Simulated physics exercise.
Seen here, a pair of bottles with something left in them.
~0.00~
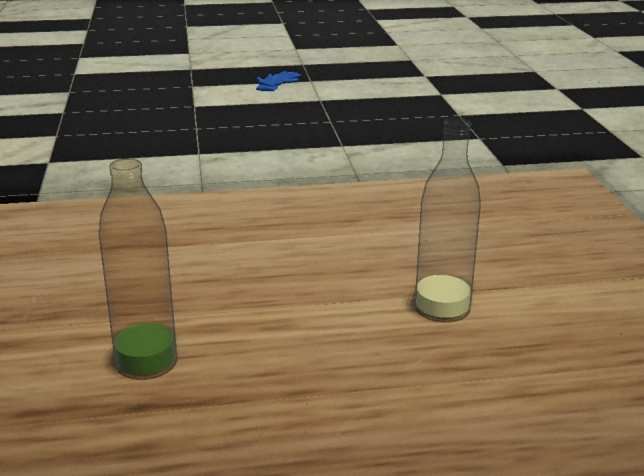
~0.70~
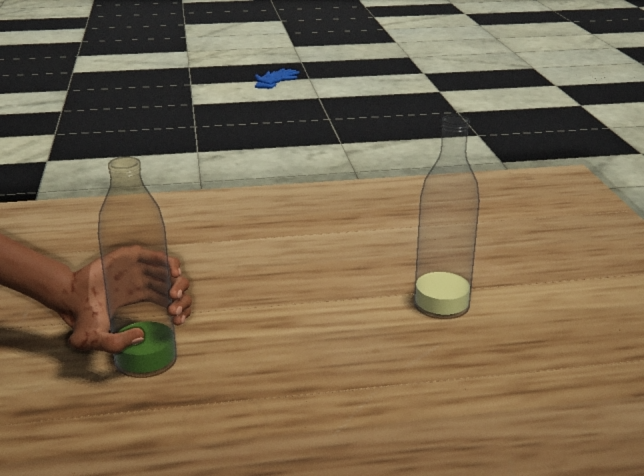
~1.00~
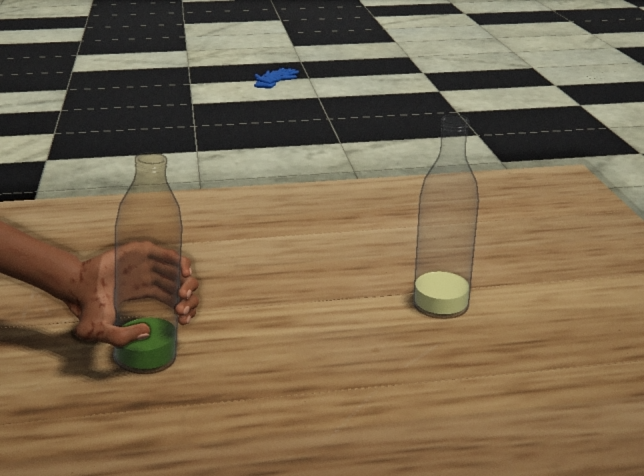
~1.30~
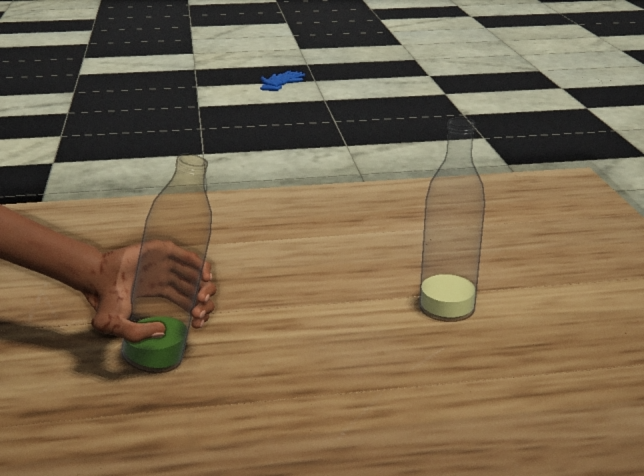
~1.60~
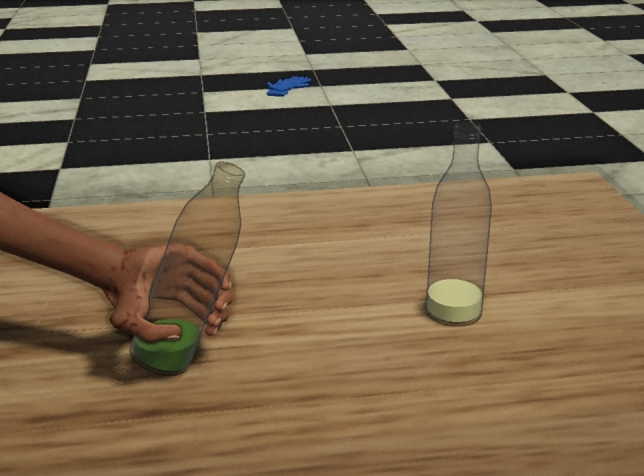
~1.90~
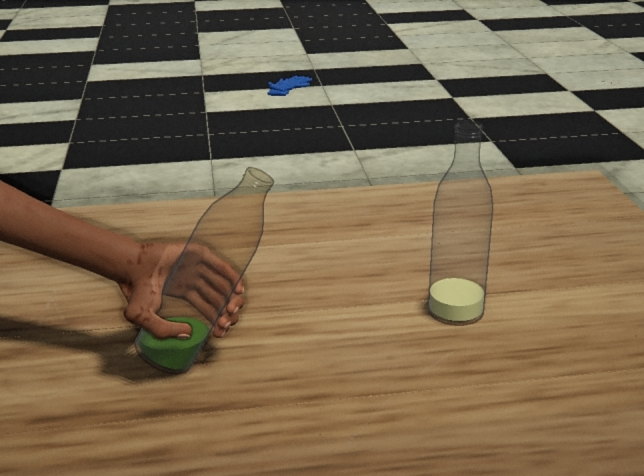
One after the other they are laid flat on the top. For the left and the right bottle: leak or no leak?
Left: It stays dry. Right: It stays dry.
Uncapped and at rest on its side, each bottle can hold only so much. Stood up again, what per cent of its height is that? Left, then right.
First 24 %, second 22 %.
By 2.6 s, the left bottle is nearly down; left bottle, dry at the neck.
By 3.6 s, the left bottle lies flat; left bottle, dry at the neck.
By 6.5 s, both lie flat; left bottle, dry at the neck; right bottle, dry at the neck.
